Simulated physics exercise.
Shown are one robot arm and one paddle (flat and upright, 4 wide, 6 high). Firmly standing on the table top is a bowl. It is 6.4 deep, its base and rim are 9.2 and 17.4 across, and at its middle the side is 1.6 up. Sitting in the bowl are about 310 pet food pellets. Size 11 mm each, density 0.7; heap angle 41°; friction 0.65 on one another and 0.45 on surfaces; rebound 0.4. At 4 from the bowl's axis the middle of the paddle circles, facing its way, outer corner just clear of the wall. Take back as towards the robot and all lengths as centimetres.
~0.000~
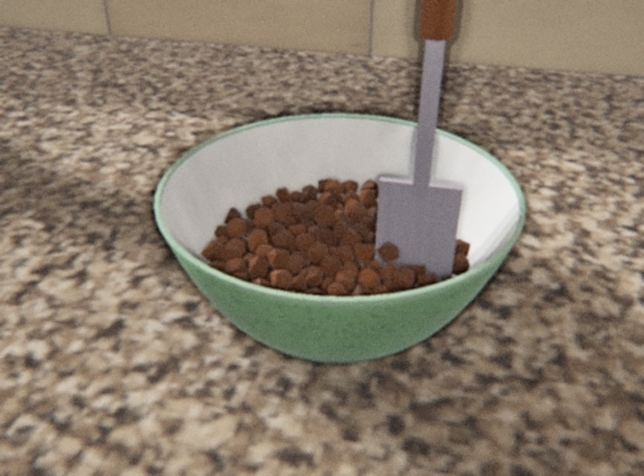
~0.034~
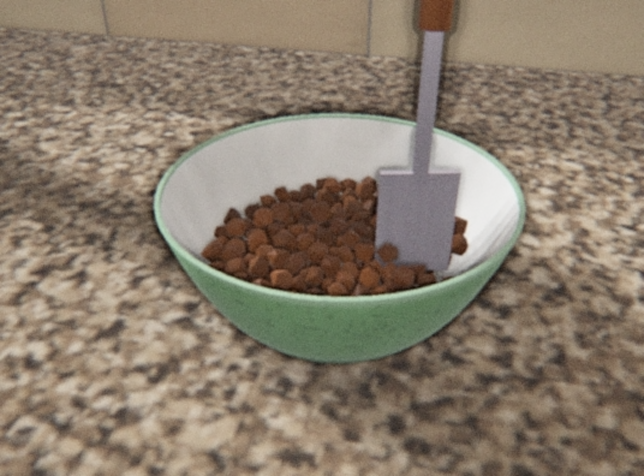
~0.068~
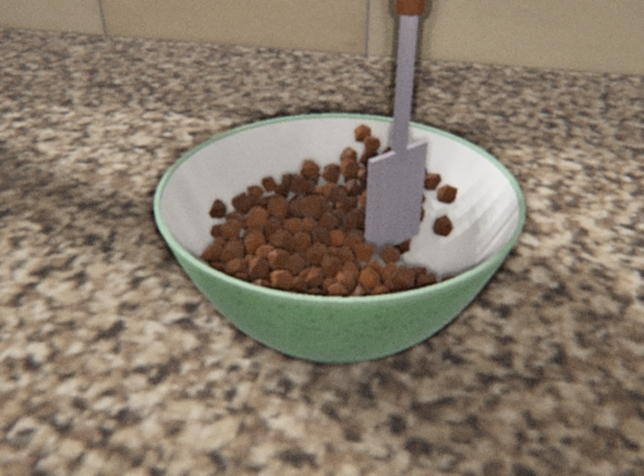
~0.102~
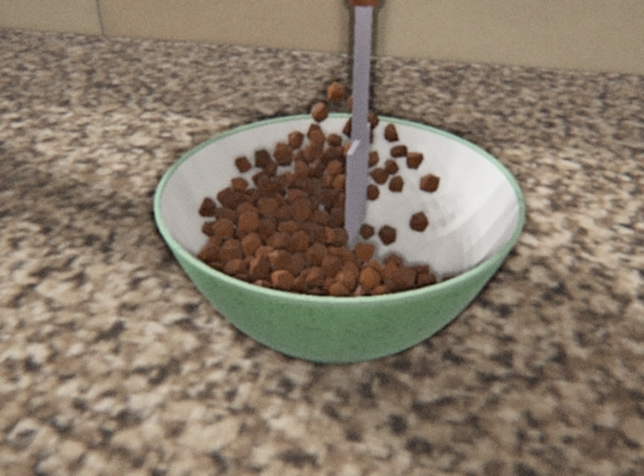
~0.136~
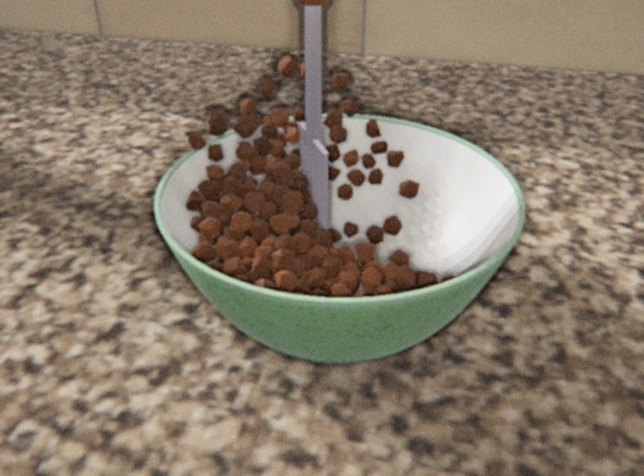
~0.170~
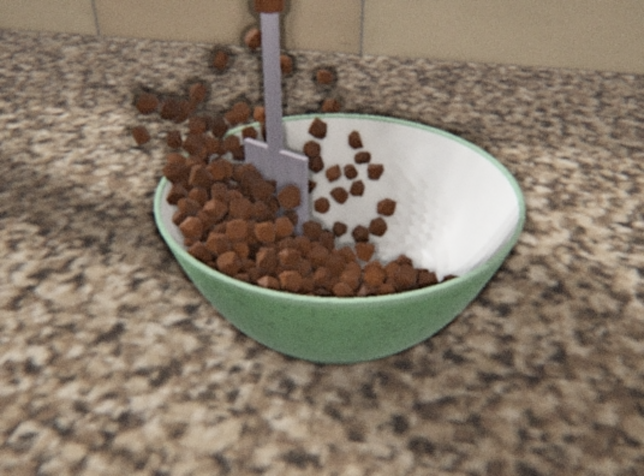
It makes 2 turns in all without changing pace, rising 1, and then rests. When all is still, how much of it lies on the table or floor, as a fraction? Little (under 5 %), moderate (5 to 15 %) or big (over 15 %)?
Big.
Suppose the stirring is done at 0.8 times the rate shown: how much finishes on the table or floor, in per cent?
About 30 per cent.
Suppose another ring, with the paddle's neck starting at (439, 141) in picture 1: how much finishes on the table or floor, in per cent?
Close to 40 in a hundred.
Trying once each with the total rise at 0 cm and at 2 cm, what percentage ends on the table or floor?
Trial one: Roughly 45 %; trial two: Roughly 30 %.
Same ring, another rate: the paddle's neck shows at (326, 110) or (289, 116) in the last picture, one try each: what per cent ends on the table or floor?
It comes to roughly 25 per cent and then 35 per cent.
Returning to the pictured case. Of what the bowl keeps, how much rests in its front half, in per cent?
Roughly 45 percent of it.
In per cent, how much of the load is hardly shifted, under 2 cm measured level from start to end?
Roughly 5 percent of the load.
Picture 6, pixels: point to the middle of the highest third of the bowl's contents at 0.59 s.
About (237, 264).
By 0.38 s, 14° round, highest piece 10 above the table; 232 in the bowl, 48 on the table or floor, 33 in flight or on the tool.
By 0.59 s, 231° round, highest piece 9 above the table; 195 in the bowl, 103 on the table or floor, 15 in flight or on the tool.
By 0.89 s, 0° round, highest piece 5 above the table; 181 in the bowl, 132 on the table or floor.
By 1.59 s, 0° round, highest piece 5 above the table; 181 in the bowl, 132 on the table or floor.
Final count, 181 in the bowl, 132 on the table or floor. That is 42 % on the table or floor.
